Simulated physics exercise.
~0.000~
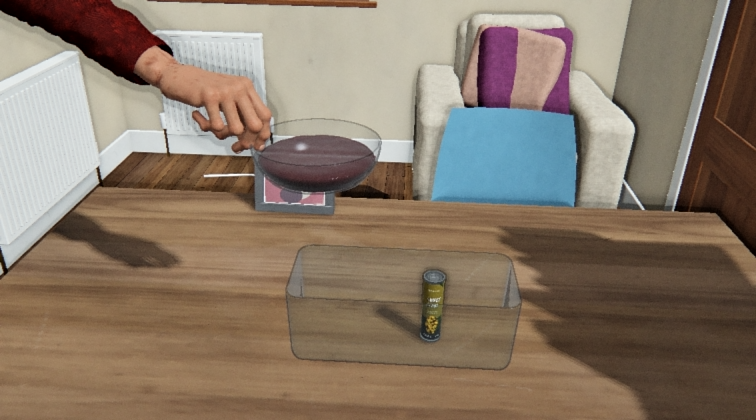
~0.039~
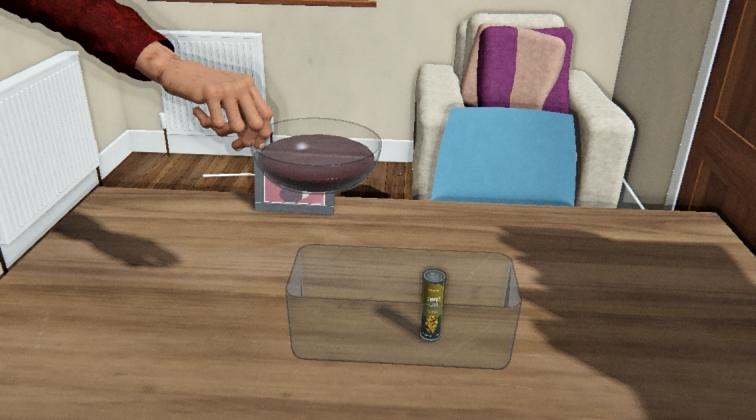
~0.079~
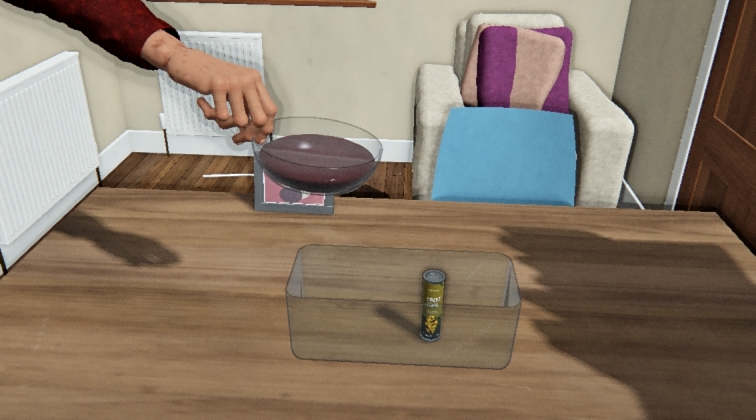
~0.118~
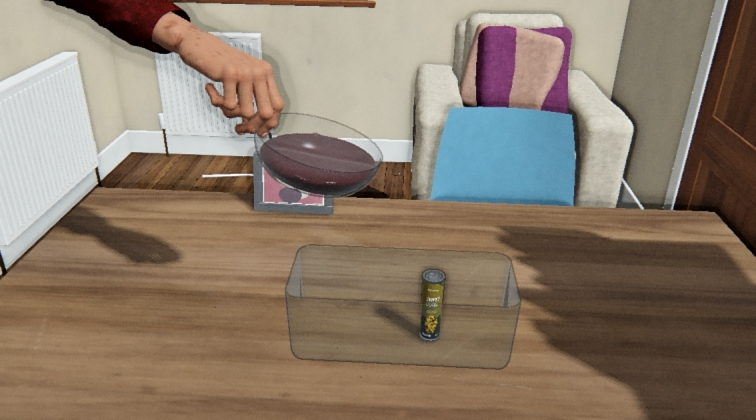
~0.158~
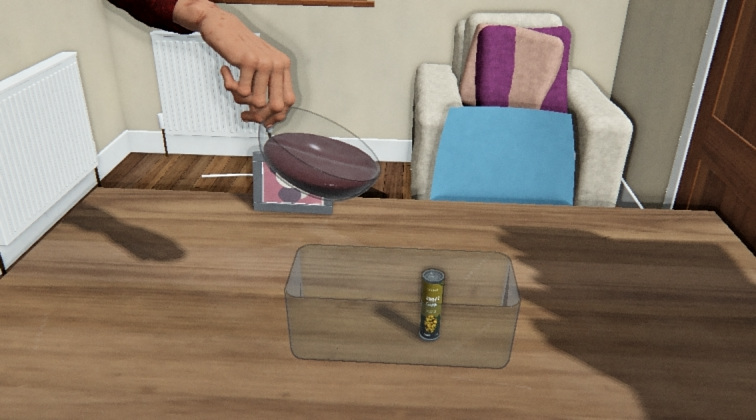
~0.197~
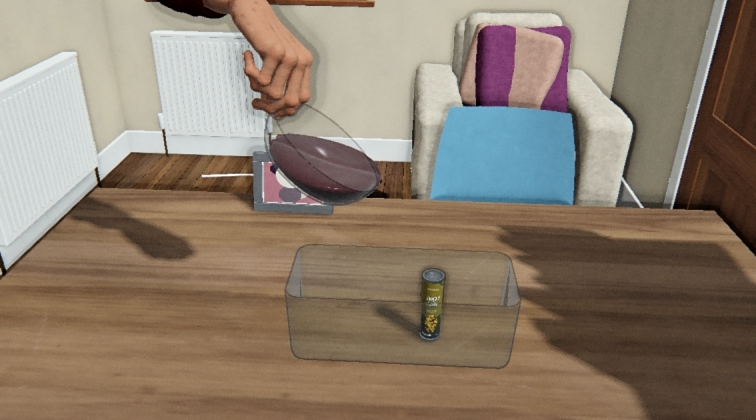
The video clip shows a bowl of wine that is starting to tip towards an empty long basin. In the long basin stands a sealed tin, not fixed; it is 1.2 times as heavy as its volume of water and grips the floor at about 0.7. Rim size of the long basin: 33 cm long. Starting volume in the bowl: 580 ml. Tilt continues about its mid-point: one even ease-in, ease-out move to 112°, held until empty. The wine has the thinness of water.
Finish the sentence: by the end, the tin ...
By the end, the tin has toppled.
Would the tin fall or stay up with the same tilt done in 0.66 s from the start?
Result: Tin tipped over.
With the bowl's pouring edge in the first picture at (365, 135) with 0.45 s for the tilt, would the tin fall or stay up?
Then the tin remains standing.
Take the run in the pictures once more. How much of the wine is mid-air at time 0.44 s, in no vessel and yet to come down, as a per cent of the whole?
My guess is roughly 46 %.
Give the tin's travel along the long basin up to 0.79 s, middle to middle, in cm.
Reading: Roughly 1 cm.
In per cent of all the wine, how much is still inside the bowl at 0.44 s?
1 %.
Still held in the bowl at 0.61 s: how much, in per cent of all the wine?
0 %.
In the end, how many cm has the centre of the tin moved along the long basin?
The middle of the tin ends some 6.0 cm along the basin.
Then, 0.44 s in, the tilt is 109° and 1 per cent is still to pour; the tin stands where it began.
Then, 0.61 s in, the tilt is 112° and 0 per cent is still to pour; the tin leans 13°.
Then, 0.79 s in, the tilt is 112° and 0 per cent is still to pour; the tin leans 5°.
Then, 0.99 s in, the tilt is 112° and 0 per cent is still to pour; the tin leans 36°.
Finally, the tin lies on its side.
